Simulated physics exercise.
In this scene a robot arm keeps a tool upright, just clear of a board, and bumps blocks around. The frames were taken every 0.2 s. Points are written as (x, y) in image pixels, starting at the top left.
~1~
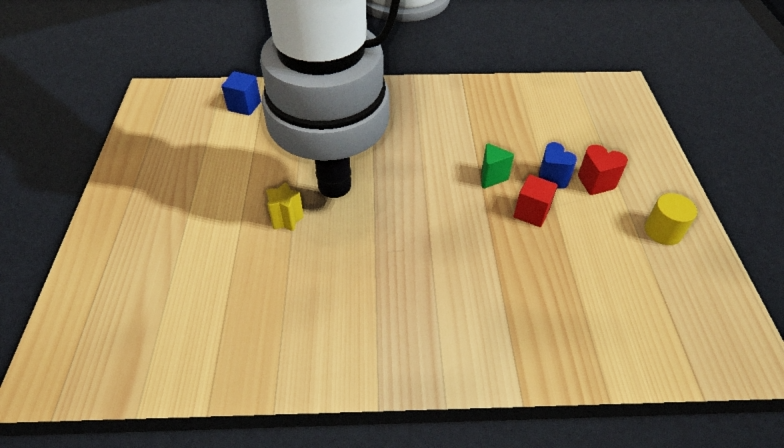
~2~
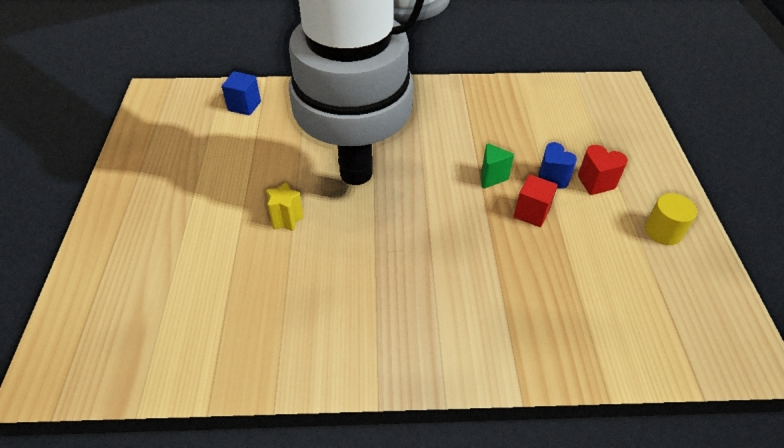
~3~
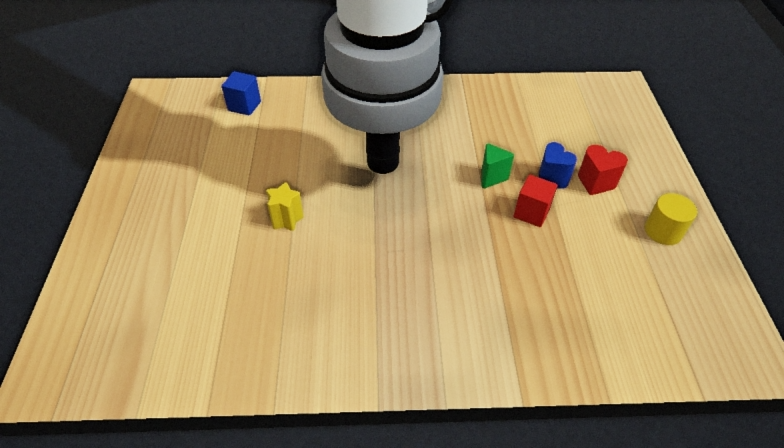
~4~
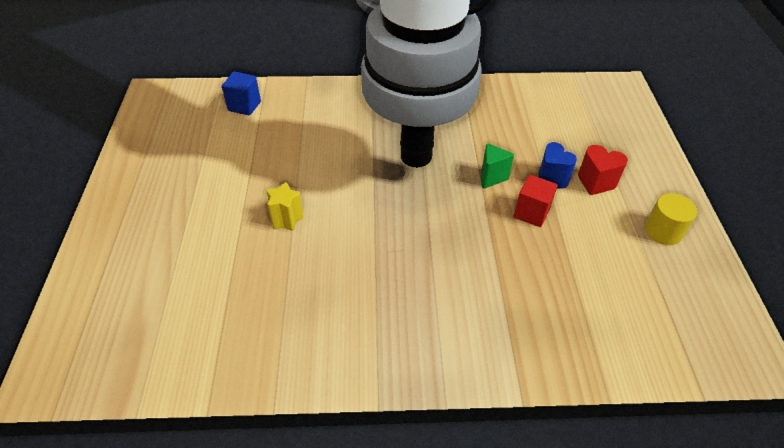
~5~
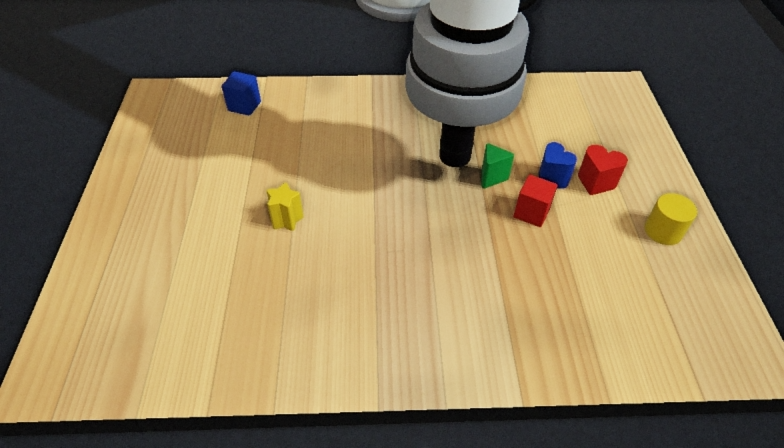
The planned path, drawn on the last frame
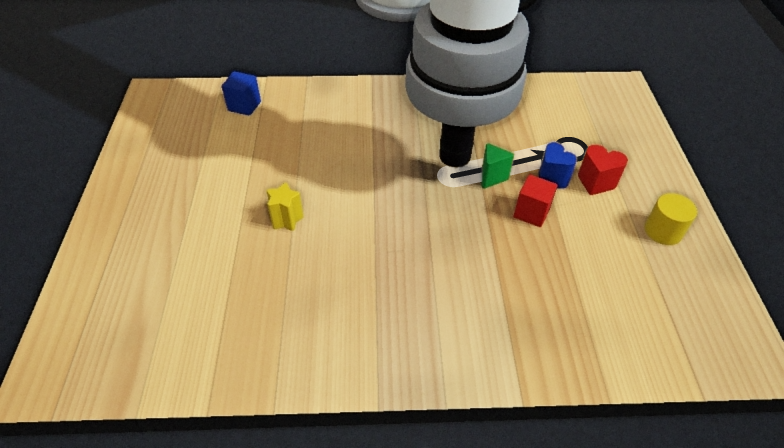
A robotic arm with a dark cylindrical tip glides rightward over a wooden board, away from a yellow star and toward a green triangle near red and blue blocks, while all the blocks stay in place.
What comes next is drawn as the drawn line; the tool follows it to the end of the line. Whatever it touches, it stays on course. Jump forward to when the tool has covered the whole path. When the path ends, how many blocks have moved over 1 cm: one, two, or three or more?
Going by the path, one of them shifts by more than about 1 cm.
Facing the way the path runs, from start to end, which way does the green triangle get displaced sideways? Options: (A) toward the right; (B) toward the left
I choose A.
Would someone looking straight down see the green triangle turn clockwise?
I believe so.
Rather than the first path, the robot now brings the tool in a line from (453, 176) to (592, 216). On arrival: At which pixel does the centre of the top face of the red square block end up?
By then it is at (564, 205).
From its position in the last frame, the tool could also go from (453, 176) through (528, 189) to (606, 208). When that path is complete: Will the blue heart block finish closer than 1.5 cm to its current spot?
Final answer: No.
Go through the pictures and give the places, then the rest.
Tool tip at (335, 187); block tops, green triangle at (497, 153); blue heart block at (559, 154), in the first picture.
Tool at (356, 175); blocks unchanged, in the second picture.
Tool at (383, 164); blocks unchanged, in the third picture.
Tool at (416, 158); blocks unchanged, in the fourth picture.
Tool at (455, 158); green triangle at (497, 153); blue heart block at (559, 154), in the fifth picture.
Path on the board, in a line from (453, 176) to (571, 149).
The first path, step by step. One third of the way, tool at (498, 149); green triangle at (523, 154), turned 45° clockwise.
Two thirds of the way, tool at (540, 140); green triangle at (532, 155), turned 65° clockwise.
At the end, tool at (577, 131); green triangle at (532, 155), turned 65° clockwise; blue heart block in place.
